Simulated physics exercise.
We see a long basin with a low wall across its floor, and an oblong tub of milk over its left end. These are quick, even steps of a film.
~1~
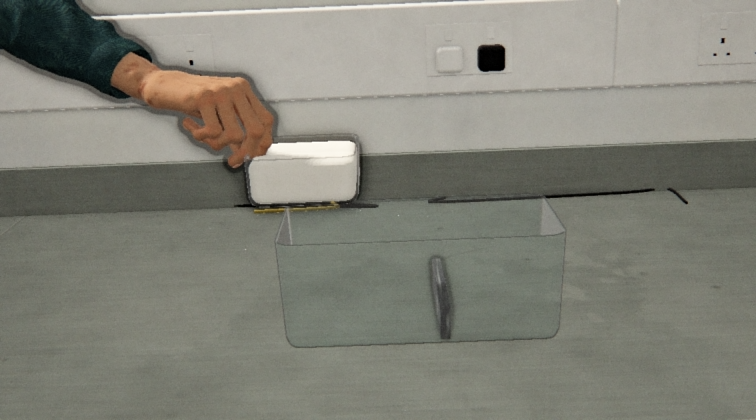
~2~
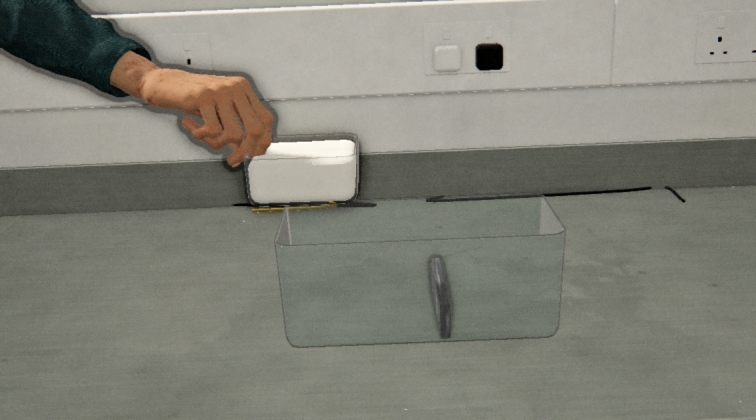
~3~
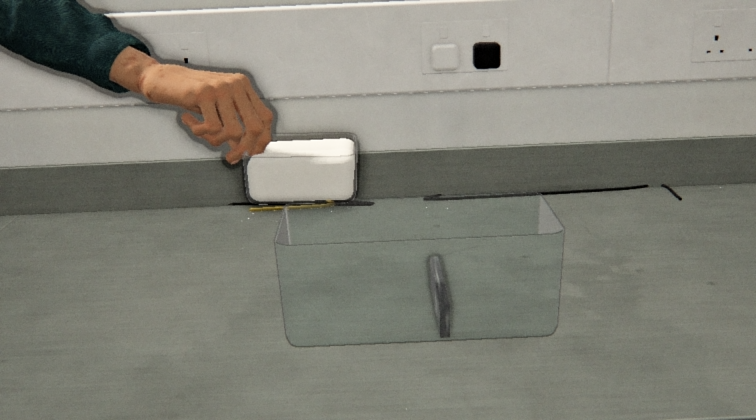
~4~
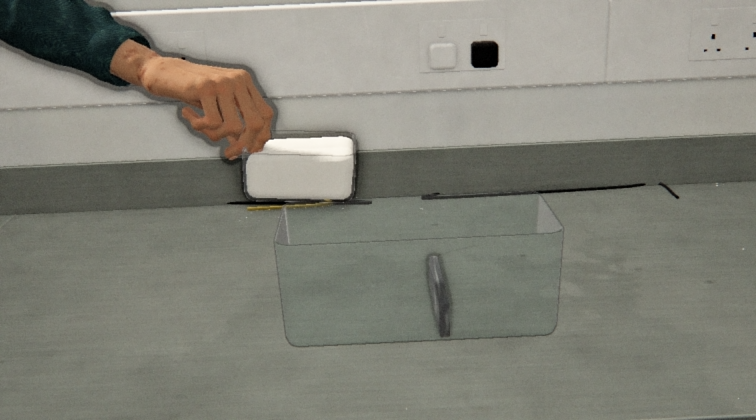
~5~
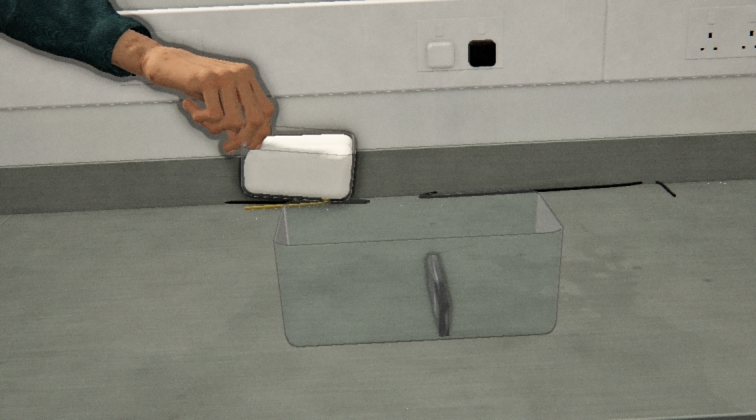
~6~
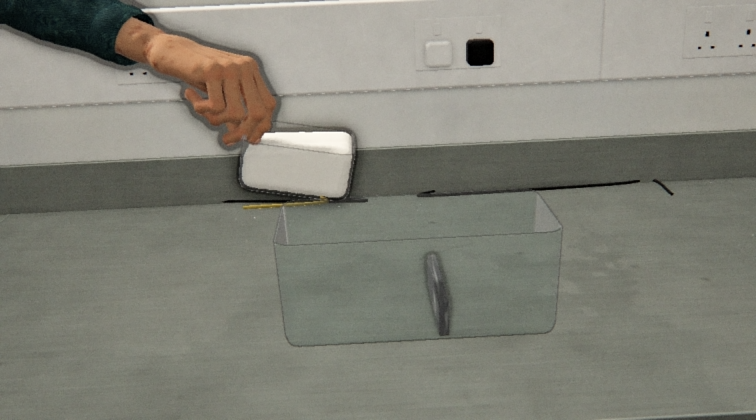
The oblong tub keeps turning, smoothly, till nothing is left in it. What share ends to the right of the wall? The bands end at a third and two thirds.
The share right of the wall is from a third to two thirds.
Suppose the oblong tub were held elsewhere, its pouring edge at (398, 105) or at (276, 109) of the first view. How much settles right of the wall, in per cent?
About 95 and 5 per cent.
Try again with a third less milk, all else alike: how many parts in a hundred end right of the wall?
It comes to 15 per cent or so.
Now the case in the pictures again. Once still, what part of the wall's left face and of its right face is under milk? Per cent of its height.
Left about 20, right about 40.
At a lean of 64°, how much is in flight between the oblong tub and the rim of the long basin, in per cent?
It comes to 35 per cent or so.
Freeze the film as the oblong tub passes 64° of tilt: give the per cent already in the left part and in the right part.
Some 25 per cent left and 0 right.
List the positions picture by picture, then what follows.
In the first frame, tilt 0°; pouring edge (357, 146); surface from (254, 155) to (356, 151); the long basin's rim runs from (281, 225) to (554, 214); the wall's top is at (441, 282).
In the second frame, tilt 0°; pouring edge (356, 146); surface from (254, 154) to (355, 150).
In the third frame, tilt 2°; pouring edge (355, 145); surface from (253, 153) to (354, 149).
In the fourth frame, tilt 4°; pouring edge (355, 145); surface from (251, 151) to (353, 147).
In the fifth frame, tilt 7°; pouring edge (354, 145); surface from (249, 149) to (352, 144).
In the sixth frame, tilt 11°; pouring edge (353, 145); surface from (248, 145) to (352, 141).
A moment on, the oblong tub is tipped part way and 39 per cent is still to pour, 24 is left of the wall and 1 right of it.
Next, the oblong tub is tipped right over and 5 per cent is still to pour, 38 is left of the wall and 49 right of it.
Then the oblong tub is tipped right over and 0 per cent is still to pour, 49 is left of the wall and 50 right of it.
Later the oblong tub is tipped right over and 0 per cent is still to pour, 49 is left of the wall and 50 right of it.
In the end 49 per cent lies left of the wall, 50 right of it and 1 outside.
